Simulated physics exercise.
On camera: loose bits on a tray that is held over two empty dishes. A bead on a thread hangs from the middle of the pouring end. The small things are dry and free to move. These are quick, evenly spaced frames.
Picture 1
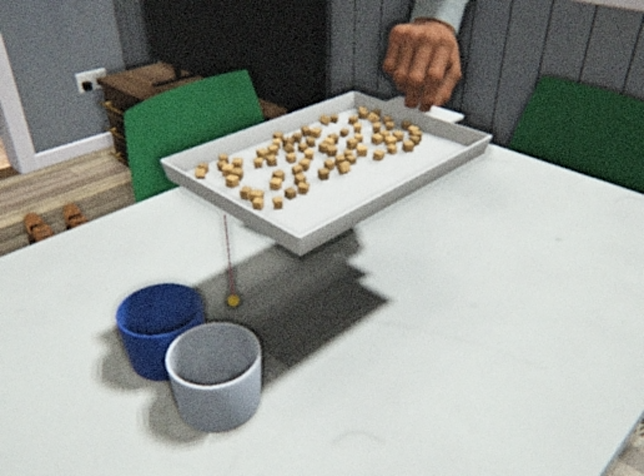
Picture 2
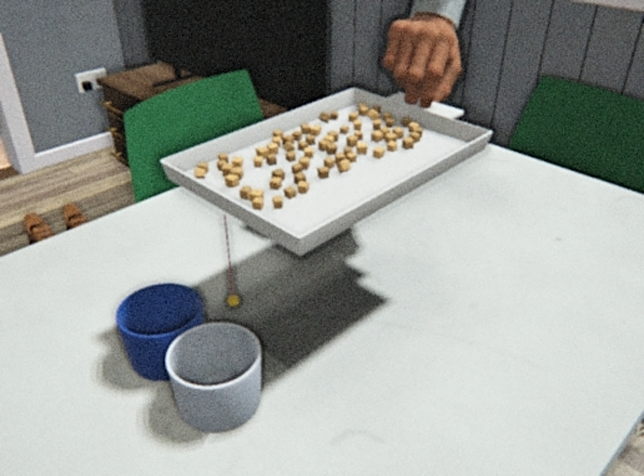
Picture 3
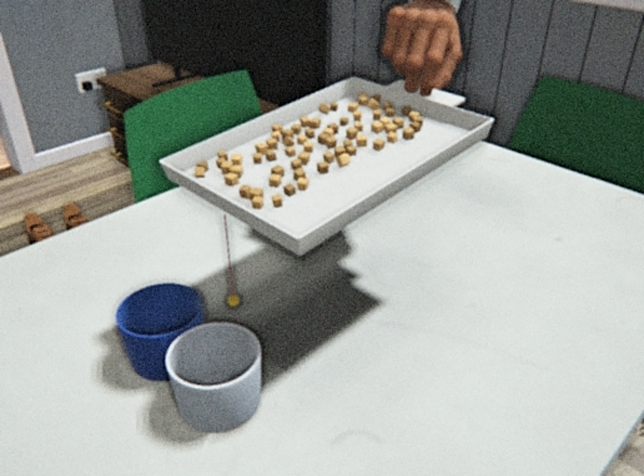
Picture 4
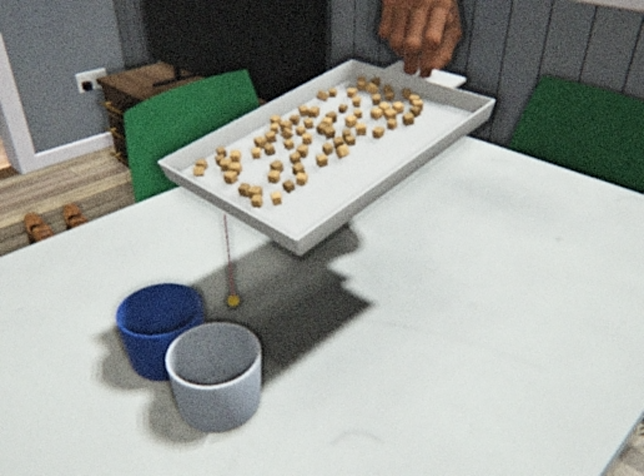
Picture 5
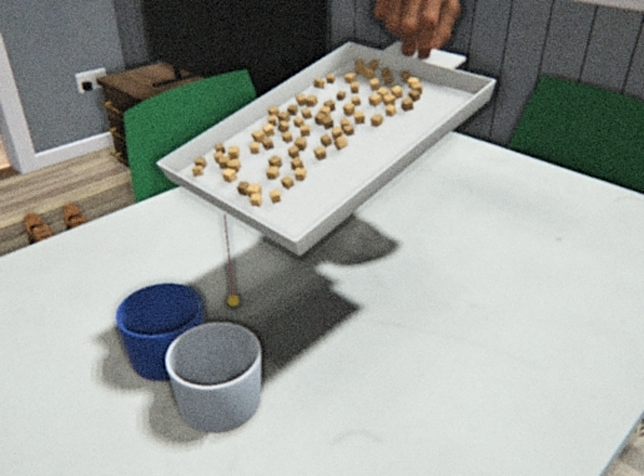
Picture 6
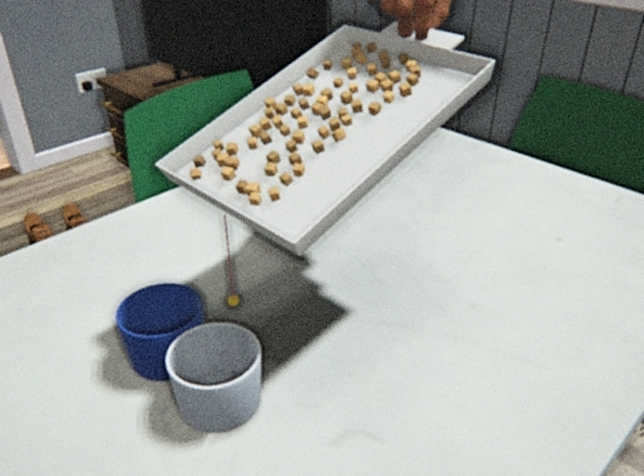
At a white table with green chairs, a hand holds a white tray of small wooden cubes above a blue dish and a grey one, then steadily raises its far end, and the cubes shift slightly on the sloping tray.
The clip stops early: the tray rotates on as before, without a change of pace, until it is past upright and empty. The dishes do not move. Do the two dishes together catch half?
Together they catch over half.
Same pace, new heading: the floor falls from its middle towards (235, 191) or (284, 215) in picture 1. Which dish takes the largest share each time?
The first try: The left-hand dish. The second: The right one.
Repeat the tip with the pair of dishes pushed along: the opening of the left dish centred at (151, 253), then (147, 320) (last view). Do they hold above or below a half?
First less than half, then most of it.
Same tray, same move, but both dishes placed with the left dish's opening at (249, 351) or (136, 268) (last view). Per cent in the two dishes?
Near 20 % and 30 %.
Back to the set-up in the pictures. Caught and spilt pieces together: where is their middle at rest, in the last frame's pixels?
At about (172, 360).
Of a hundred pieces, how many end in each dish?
About: Left dish 50, right dish 30 per cent.
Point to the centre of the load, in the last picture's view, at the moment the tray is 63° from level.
At about (211, 176).
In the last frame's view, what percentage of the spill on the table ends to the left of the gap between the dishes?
About 60 per cent.
Shortly afterwards, tray tipped steeply; all but a few on the tray; only a few in the air.
Next, tray tipped past a quarter turn; the bulk on the tray; only a few in the right dish; a little in the left dish; a little outside both; a little in the air.
Some moments later, tray tipped past a quarter turn; near a quarter in the right dish; near half in the left dish; near a quarter outside both.
In the end, tray tipped past a quarter turn; near a quarter in the right dish; near half in the left dish; near a quarter outside both.
